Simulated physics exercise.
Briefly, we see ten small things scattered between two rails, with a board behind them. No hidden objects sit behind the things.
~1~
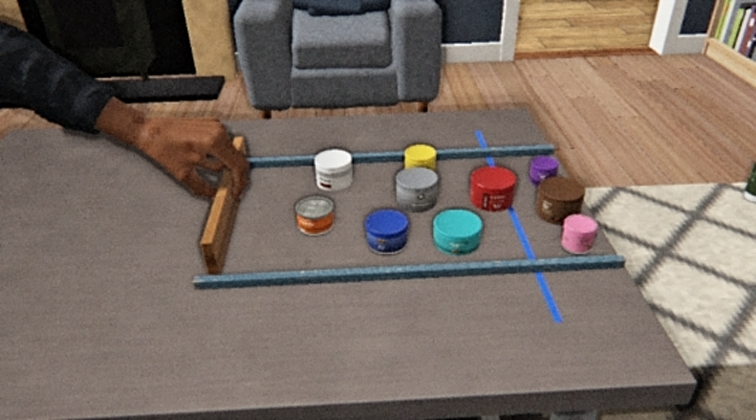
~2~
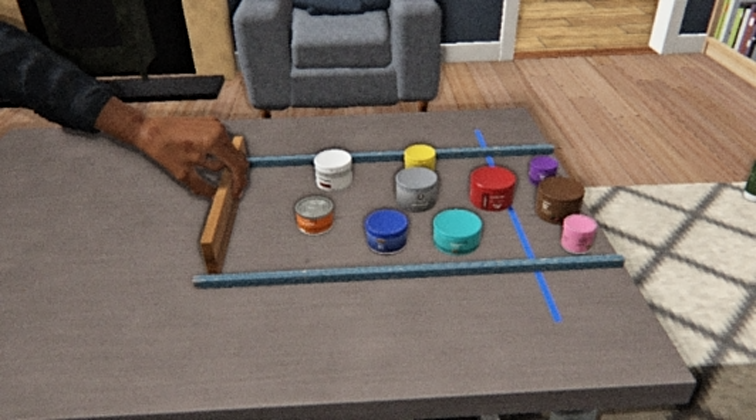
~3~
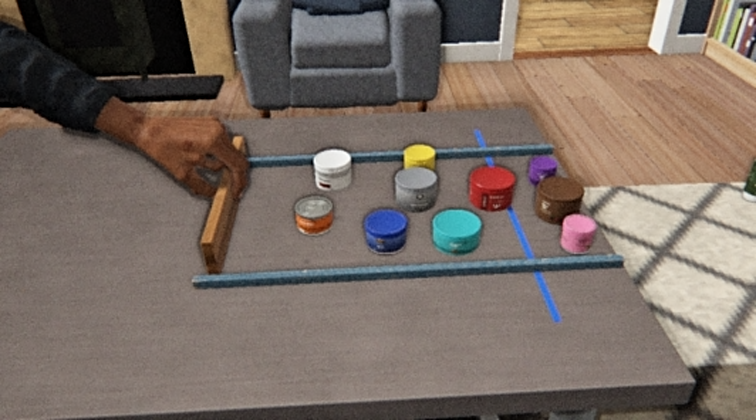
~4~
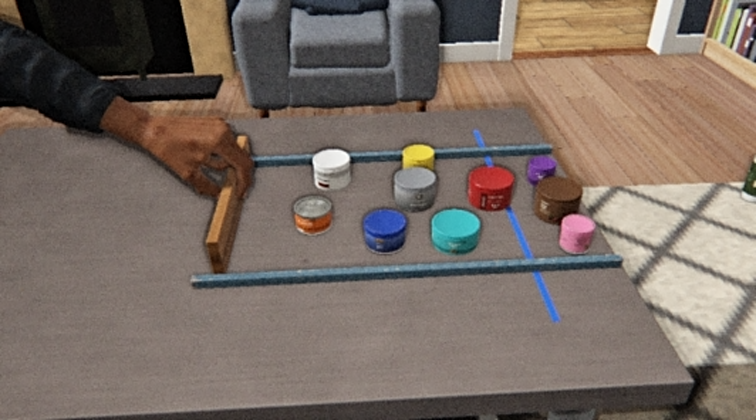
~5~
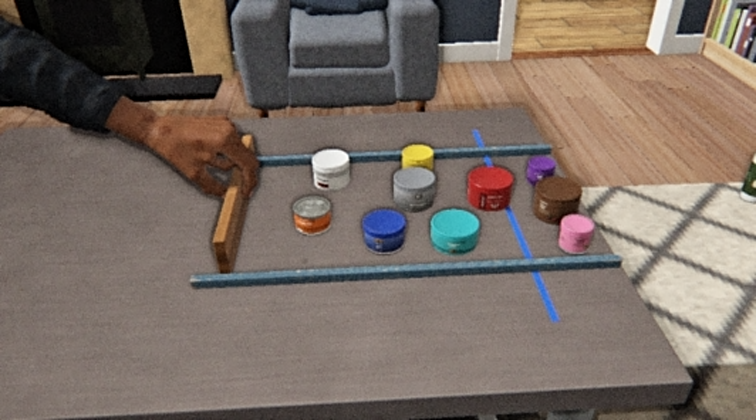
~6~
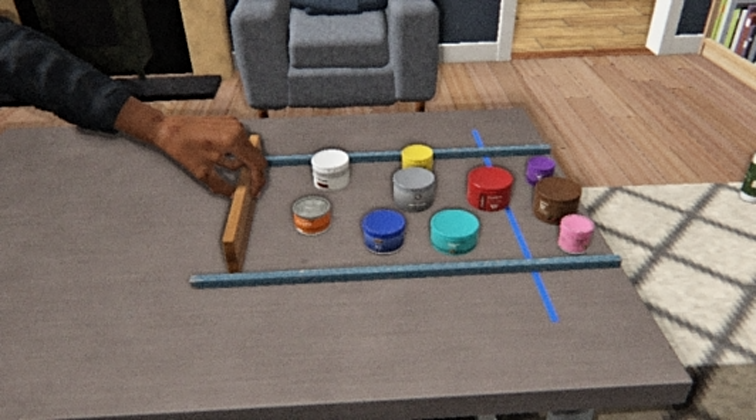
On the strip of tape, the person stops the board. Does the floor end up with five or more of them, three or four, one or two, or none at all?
The floor ends up with one or two.
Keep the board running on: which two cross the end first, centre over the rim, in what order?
With the earliest first, you get the pink tin and after it the brown tub.
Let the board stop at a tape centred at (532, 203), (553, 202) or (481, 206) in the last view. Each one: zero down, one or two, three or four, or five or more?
Lab note - count at each of the three spots: Either three or four; at least five; none at all.
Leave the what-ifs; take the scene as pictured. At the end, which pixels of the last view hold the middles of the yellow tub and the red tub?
About (522, 154), and the other about (567, 190).
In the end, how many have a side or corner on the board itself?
My count gives 4.
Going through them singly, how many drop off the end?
The number that fall is 2.
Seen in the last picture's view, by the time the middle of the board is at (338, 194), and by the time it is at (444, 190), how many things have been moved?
The first count is 2, and then it's 7.
Soon after, none off yet; purple tub at rest near (540, 172); pink tin at rest near (575, 235); brown tub at rest near (557, 201).
By the end, the number that fall off is one or two; fallen, brown tub and pink tin.
